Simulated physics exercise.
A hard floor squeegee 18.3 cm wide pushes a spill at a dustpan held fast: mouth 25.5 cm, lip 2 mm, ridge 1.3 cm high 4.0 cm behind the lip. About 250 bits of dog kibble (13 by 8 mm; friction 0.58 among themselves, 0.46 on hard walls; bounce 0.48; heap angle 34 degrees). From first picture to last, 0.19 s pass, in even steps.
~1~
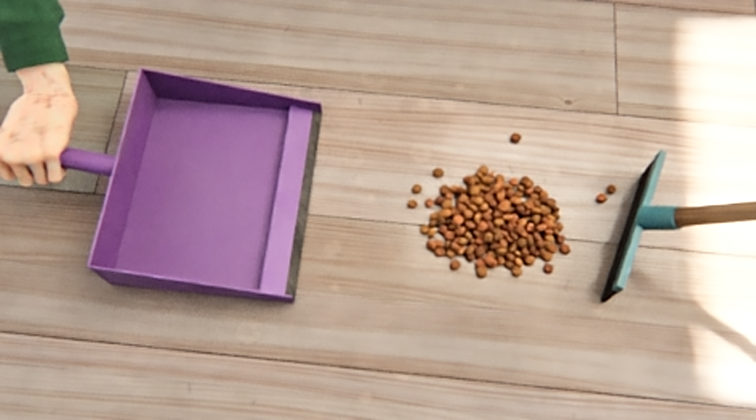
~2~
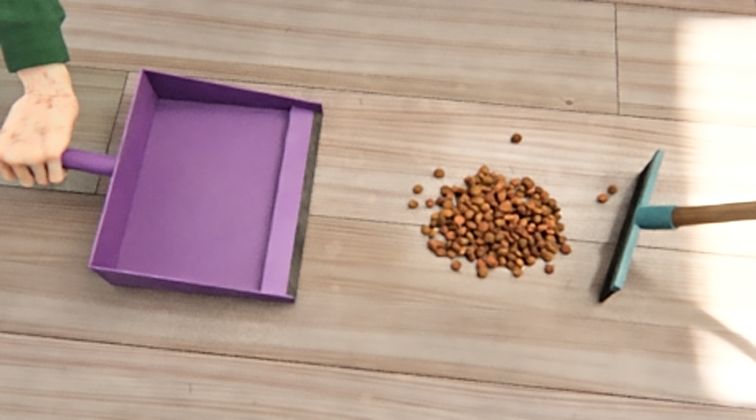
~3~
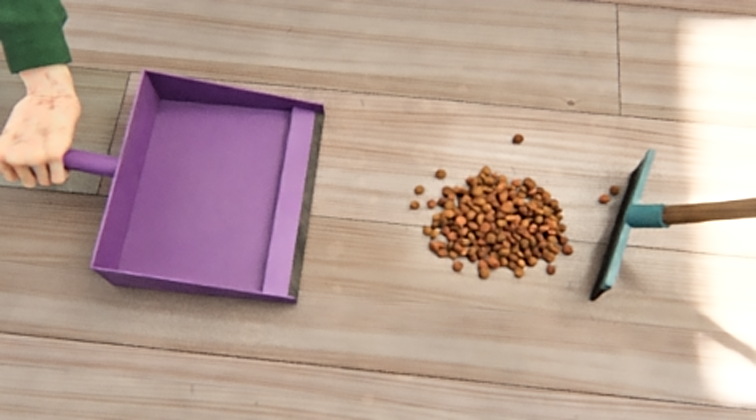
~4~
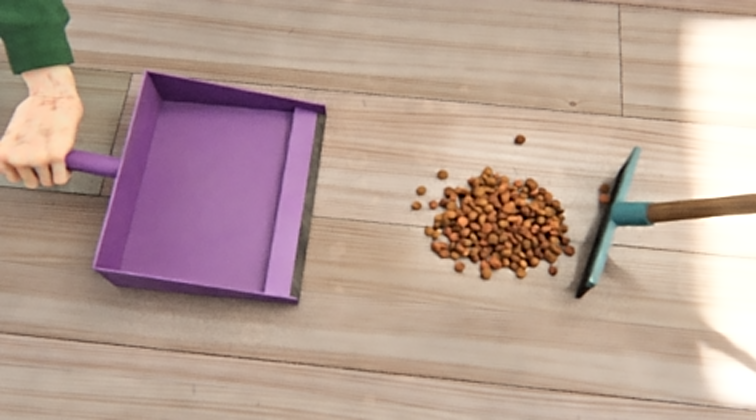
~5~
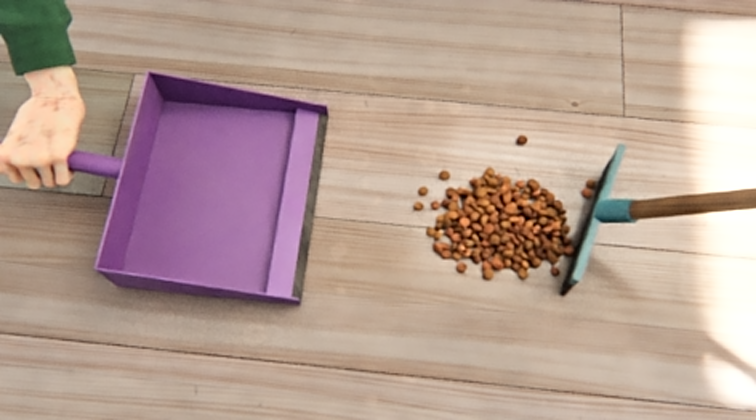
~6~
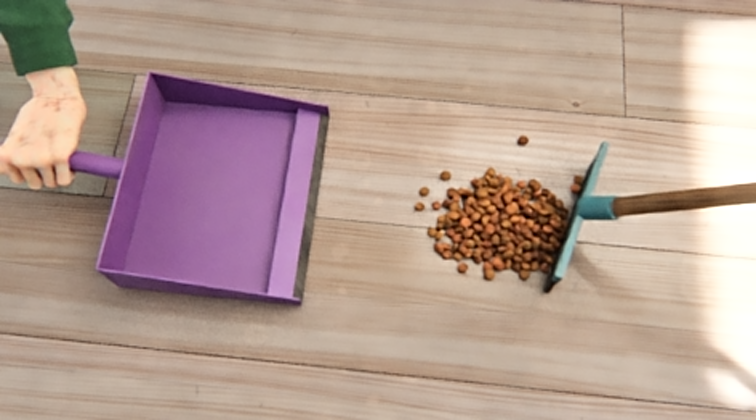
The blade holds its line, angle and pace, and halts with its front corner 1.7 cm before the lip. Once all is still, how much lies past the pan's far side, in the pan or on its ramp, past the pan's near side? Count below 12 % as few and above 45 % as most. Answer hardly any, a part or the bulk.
Far side hardly any, pan a part, near side hardly any.
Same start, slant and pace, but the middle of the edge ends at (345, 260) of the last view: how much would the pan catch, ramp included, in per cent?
Some 5 per cent.
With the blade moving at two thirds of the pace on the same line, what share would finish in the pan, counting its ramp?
In that case some 20 per cent.
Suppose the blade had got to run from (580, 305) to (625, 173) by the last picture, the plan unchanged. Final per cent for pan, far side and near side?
Pan 0, far 0, near 5.
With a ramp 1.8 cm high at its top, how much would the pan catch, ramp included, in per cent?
Then about 20 per cent.
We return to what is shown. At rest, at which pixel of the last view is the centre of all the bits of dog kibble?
Near (332, 173).
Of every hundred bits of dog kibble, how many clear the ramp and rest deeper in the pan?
About 0 per cent.
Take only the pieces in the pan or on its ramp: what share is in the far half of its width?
Roughly 60 per cent.
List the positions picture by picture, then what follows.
The first frame shows blade from (618, 287) to (660, 158), moved 0.0 cm, 0 of the pieces shifted so far; middle of the pieces at (500, 215); pan at (206, 193).
The second frame shows blade from (616, 287) to (657, 157), moved 0.4 cm, 0 of the pieces shifted so far; middle of the pieces at (501, 216).
The third frame shows blade from (606, 285) to (649, 156), moved 1.6 cm, 0 of the pieces shifted so far; middle of the pieces at (503, 216).
The fourth frame shows blade from (591, 283) to (635, 154), moved 3.5 cm, 1 of the pieces shifted so far; middle of the pieces at (505, 217).
The fifth frame shows blade from (574, 280) to (619, 151), moved 5.6 cm, 2 of the pieces shifted so far; middle of the pieces at (507, 218).
The sixth frame shows blade from (557, 277) to (603, 149), moved 7.7 cm, 31 of the pieces shifted so far; middle of the pieces at (499, 221); pan at (214, 195).
Then, 0.25 s after the last picture, middle of the blade 18 cm from the lip; 0 % over the lip, far side 0 %, near side 0 %.
Then, 0.41 s after the last picture, middle of the blade 9 cm from the lip; 0 % over the lip, far side 0 %, near side 0 %.
Then, 0.70 s after the last picture, middle of the blade 4 cm from the lip; 25 % over the lip, far side 5 %, near side 0 %.
In the end, far side 5 %, pan 25 %, near side 0 %, in front of the lip or behind the blade 70 %.
